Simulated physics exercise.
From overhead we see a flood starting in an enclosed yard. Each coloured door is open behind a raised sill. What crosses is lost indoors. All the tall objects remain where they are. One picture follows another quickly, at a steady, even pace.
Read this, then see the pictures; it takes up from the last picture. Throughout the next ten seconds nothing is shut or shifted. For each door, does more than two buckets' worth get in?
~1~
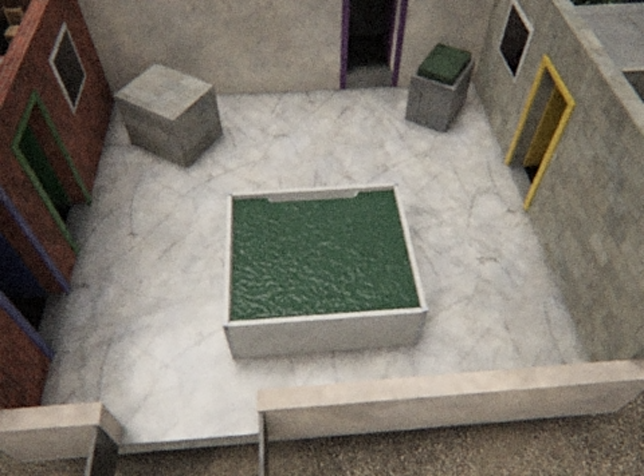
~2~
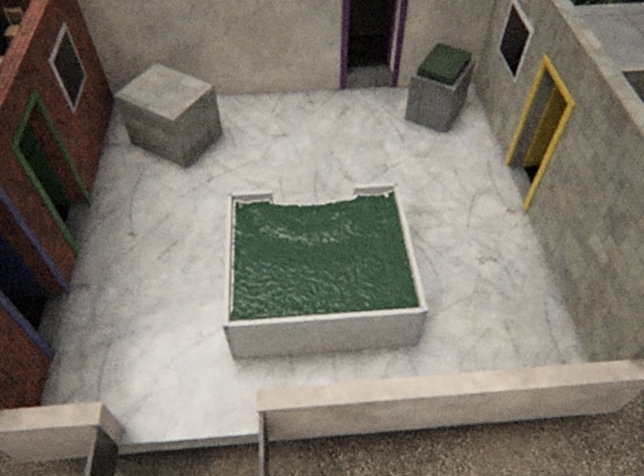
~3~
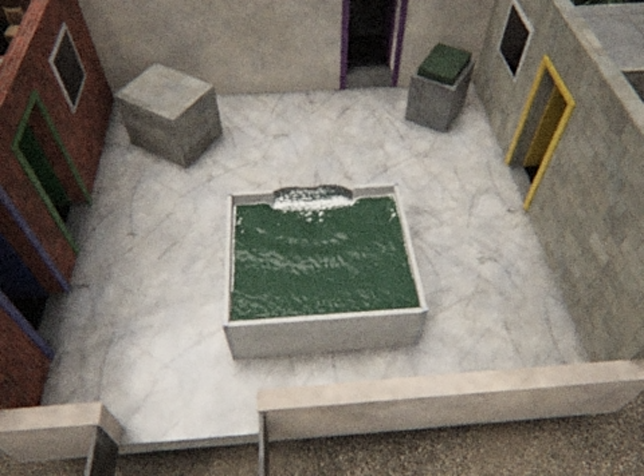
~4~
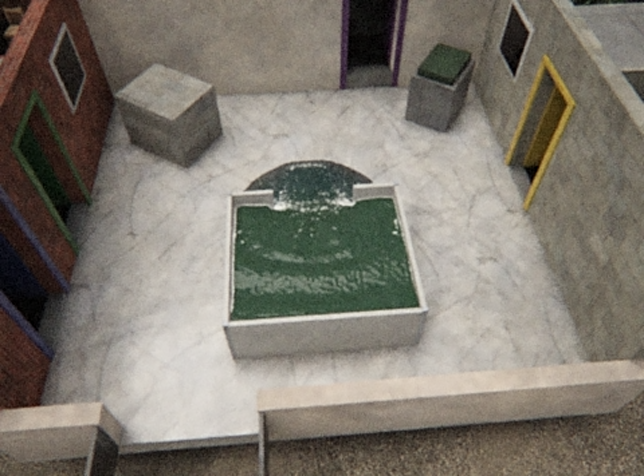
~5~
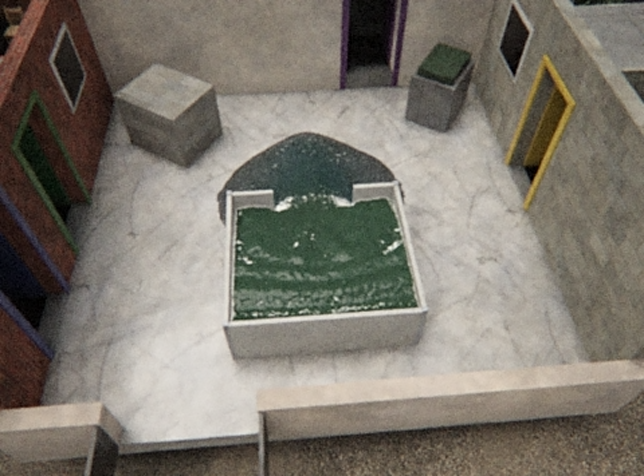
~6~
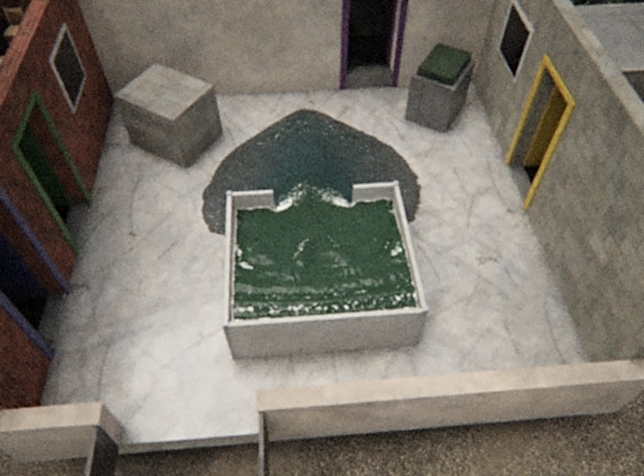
Result: The purple door stays at or under the cap there. The blue door stays at or under the cap there. The yellow door tips over the cap there. The green door stays at or under the cap there.
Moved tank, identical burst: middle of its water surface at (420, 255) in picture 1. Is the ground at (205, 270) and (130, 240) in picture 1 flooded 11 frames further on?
Spared, spared.
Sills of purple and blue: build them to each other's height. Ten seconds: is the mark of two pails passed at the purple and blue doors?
Then: Purple is over, blue stays under.
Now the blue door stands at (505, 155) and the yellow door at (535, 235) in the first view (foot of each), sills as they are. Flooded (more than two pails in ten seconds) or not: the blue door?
I reckon the blue door tops it.
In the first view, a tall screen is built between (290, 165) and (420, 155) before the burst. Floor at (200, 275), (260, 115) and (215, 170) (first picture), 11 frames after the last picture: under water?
Taking the points in turn, they are high and dry, inundated and inundated.
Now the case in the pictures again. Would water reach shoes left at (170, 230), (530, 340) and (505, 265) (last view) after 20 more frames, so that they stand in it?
In turn, the points end up soaked, high and dry and high and dry.
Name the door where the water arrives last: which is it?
That would be the blue-painted one.
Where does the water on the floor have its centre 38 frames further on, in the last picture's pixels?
About (313, 189).
A moment on, water covers 30 % of the floor; the purple door wet at the sill, nothing in, the blue door not reached, the yellow door not reached, the green door not reached.
Next, water covers 40 % of the floor; the purple door wet at the sill, nothing in, the blue door not reached, the yellow door not reached, the green door not reached.
Then, water covers 50 % of the floor; the purple door under two buckets in, the blue door not reached, the yellow door wet at the sill, nothing in, the green door wet at the sill, nothing in.
Later, water covers 90 % of the floor; the purple door under two buckets in, the blue door wet at the sill, nothing in, the yellow door over two buckets in, the green door wet at the sill, nothing in.
In the end, water covers 100 % of the floor; the purple door under two buckets in, the blue door wet at the sill, nothing in, the yellow door far over two buckets in, the green door wet at the sill, nothing in.
